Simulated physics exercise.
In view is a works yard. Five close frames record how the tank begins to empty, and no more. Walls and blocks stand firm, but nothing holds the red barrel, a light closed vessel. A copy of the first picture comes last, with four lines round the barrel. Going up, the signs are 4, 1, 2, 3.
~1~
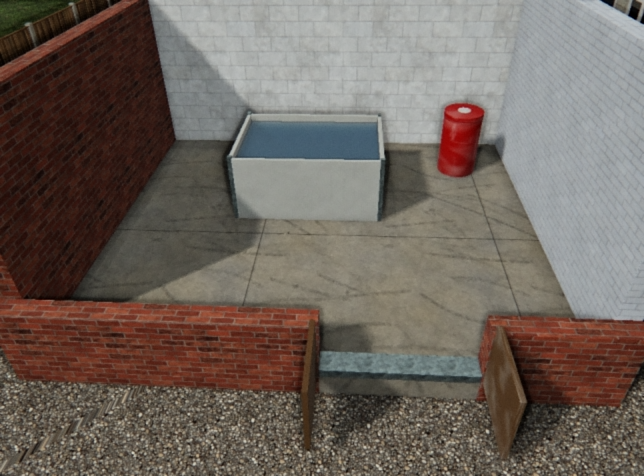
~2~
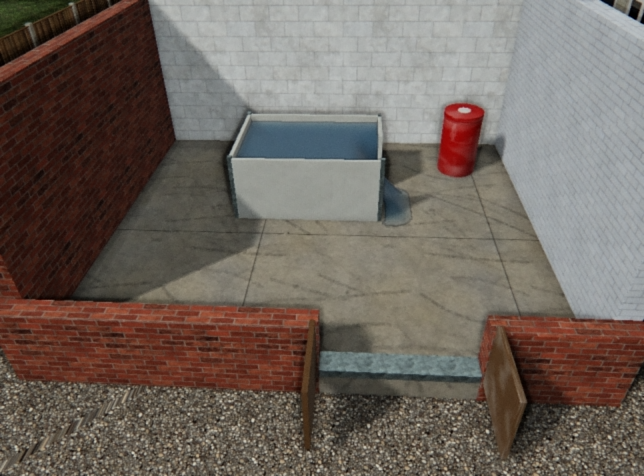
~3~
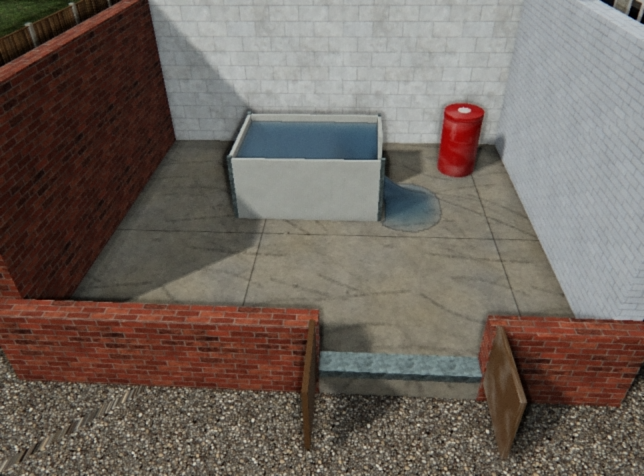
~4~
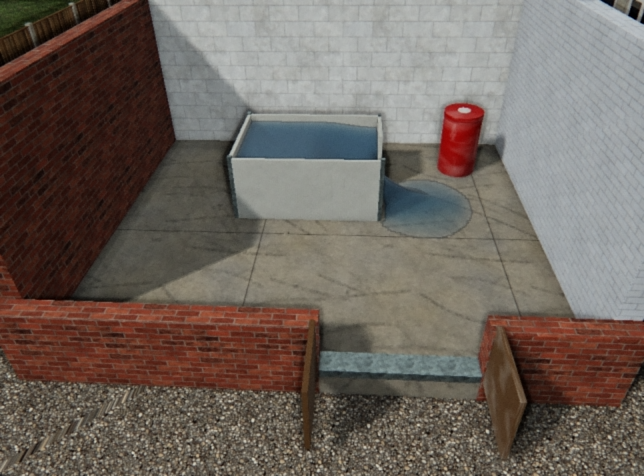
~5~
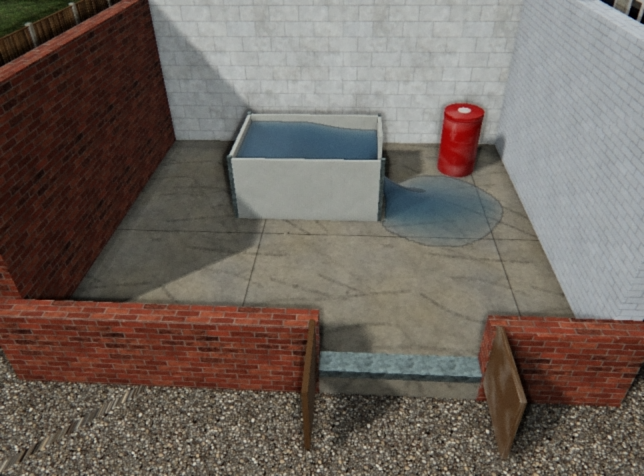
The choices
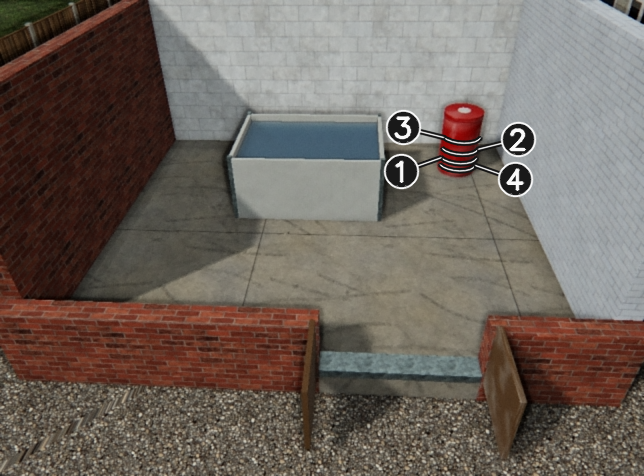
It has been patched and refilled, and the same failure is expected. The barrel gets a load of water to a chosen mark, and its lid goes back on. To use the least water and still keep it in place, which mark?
Take 1.
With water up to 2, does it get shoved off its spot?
No, that is safe.
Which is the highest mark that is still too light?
That is mark 4.
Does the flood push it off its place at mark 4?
Yes, it does.
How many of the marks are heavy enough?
Three of them.
In white, 1 at (460, 163); 2 at (462, 154); 3 at (464, 143); 4 at (459, 170); from the bottom up 4, 1, 2, 3.
With 1, it does not move.
With 2, it does not move.
With 3, it does not move.
With 4, it is pushed about its own width away.
